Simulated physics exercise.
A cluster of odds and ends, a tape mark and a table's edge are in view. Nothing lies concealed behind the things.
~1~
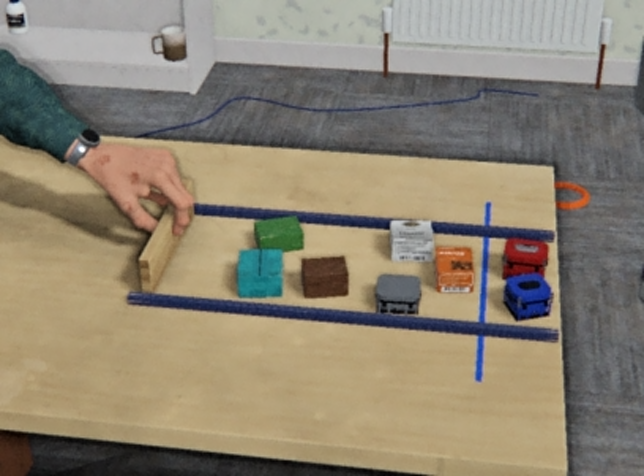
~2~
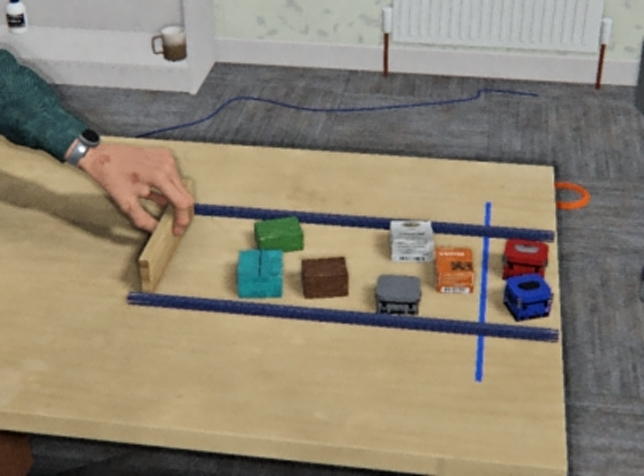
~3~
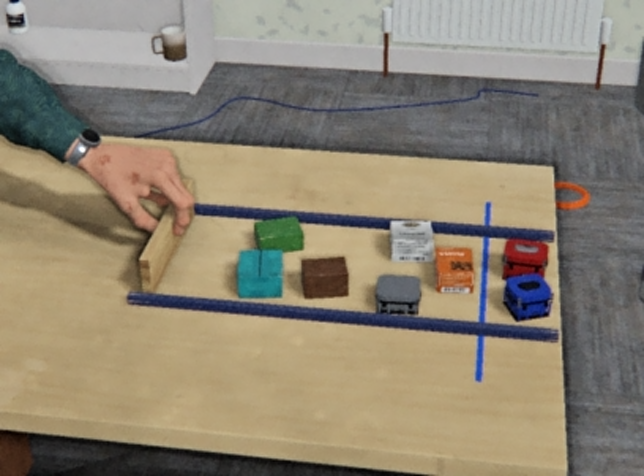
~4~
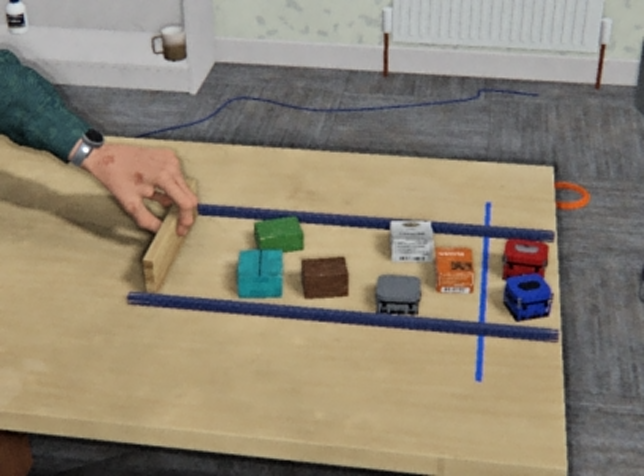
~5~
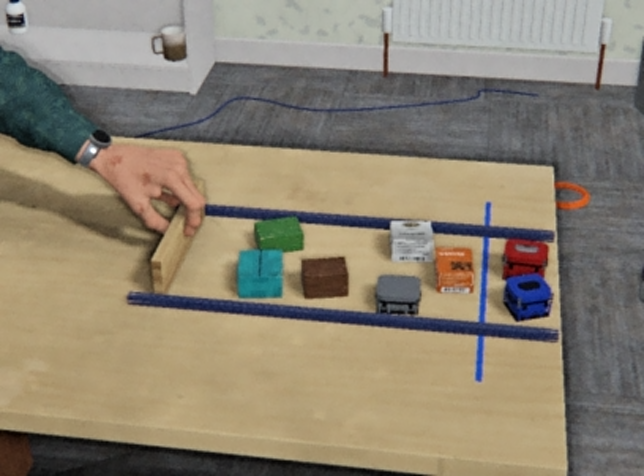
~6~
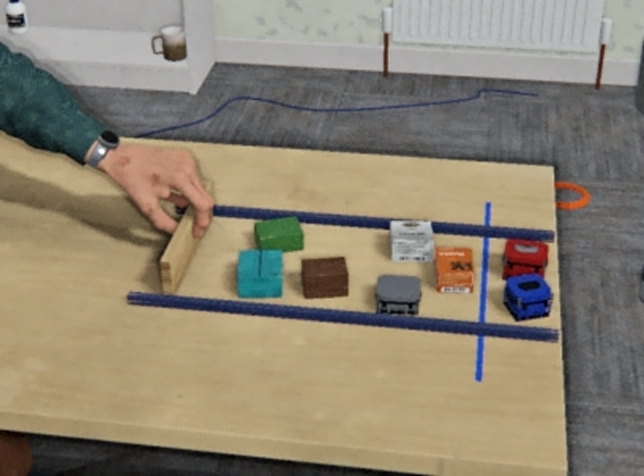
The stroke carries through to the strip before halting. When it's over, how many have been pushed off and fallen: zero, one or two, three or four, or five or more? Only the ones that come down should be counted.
By the end, three or four have fallen.
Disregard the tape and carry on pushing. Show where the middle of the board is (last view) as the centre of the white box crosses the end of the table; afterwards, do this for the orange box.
White box: (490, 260); orange box: (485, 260).
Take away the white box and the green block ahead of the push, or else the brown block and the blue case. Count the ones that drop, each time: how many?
It would be 2 and 1.
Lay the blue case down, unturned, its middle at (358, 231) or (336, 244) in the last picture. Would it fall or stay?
Result for the blue case: Place one, it remains there; place two, it remains there.
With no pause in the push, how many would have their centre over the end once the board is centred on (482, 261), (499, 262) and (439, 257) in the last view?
In order: 3, 6, 1.
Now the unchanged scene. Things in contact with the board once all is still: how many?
In contact: 2.
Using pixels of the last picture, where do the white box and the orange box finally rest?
Final positions - white box around (549, 246), orange box around (553, 279).
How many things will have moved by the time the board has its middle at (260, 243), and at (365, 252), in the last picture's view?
Counts: 2 and 6.
Soon after, none off yet; blue case at rest near (528, 297); red case at rest near (525, 261); orange box at rest near (454, 270).
In the end, the number that fall off is three or four; gone, grey case, red case and blue case.
